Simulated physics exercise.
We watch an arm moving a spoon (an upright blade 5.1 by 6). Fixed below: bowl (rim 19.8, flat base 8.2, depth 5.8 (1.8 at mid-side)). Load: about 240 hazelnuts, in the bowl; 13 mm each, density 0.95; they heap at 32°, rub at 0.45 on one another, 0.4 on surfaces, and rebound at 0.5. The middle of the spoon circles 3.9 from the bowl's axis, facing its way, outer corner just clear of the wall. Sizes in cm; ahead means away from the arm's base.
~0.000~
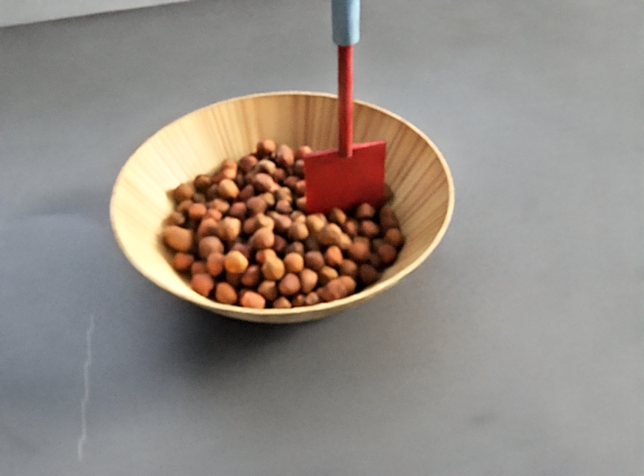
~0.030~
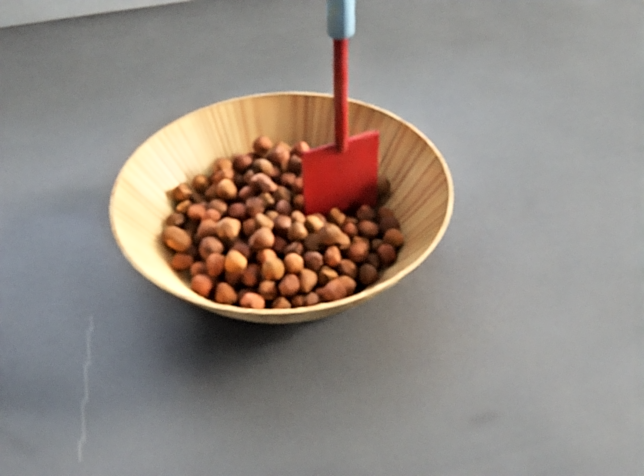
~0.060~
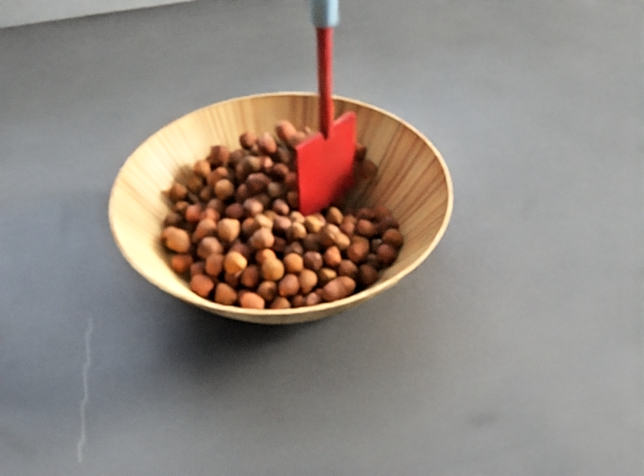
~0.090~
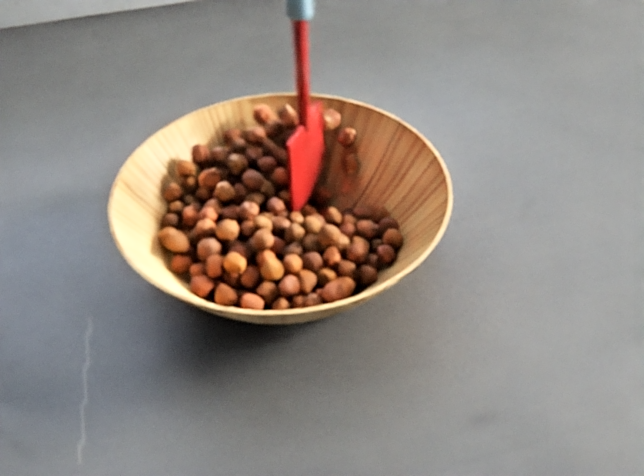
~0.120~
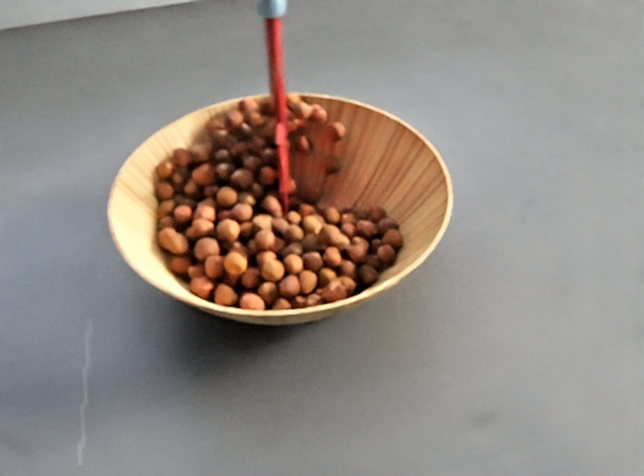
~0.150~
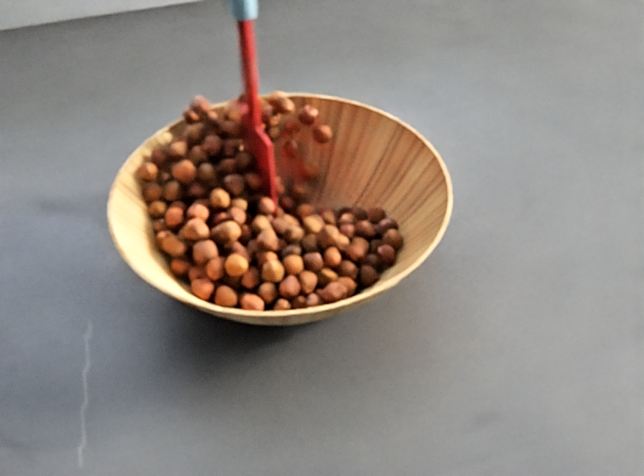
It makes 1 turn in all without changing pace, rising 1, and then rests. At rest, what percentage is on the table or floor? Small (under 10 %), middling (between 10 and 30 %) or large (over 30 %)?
On the table or floor the share is middling, between 10 and 30 %.
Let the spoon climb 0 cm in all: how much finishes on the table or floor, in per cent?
Some 25 per cent.
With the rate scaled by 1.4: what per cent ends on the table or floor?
Some 45 per cent.
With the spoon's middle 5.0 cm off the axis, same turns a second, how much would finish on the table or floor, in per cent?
It would be near 20 per cent.
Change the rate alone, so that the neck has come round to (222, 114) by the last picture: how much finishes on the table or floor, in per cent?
About 35 per cent.
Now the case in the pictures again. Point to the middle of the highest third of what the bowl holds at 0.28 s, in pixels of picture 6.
Near (193, 254).
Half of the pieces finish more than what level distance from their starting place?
Some 8 cm.
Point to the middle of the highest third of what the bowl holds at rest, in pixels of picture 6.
Near (320, 172).
After 0.28 s, 197° round, highest piece 9 above the table; 232 in the bowl, 1 on the table or floor, 11 in flight or on the tool.
After 0.41 s, 296° round, highest piece 9 above the table; 210 in the bowl, 22 on the table or floor, 12 in flight or on the tool.
After 0.68 s, 0° round, highest piece 5 above the table; 195 in the bowl, 48 on the table or floor, 1 in flight or on the tool.
After 1.38 s, 0° round, highest piece 5 above the table; 195 in the bowl, 49 on the table or floor.
In the end, 195 in the bowl, 49 on the table or floor. That is 20 % on the table or floor.
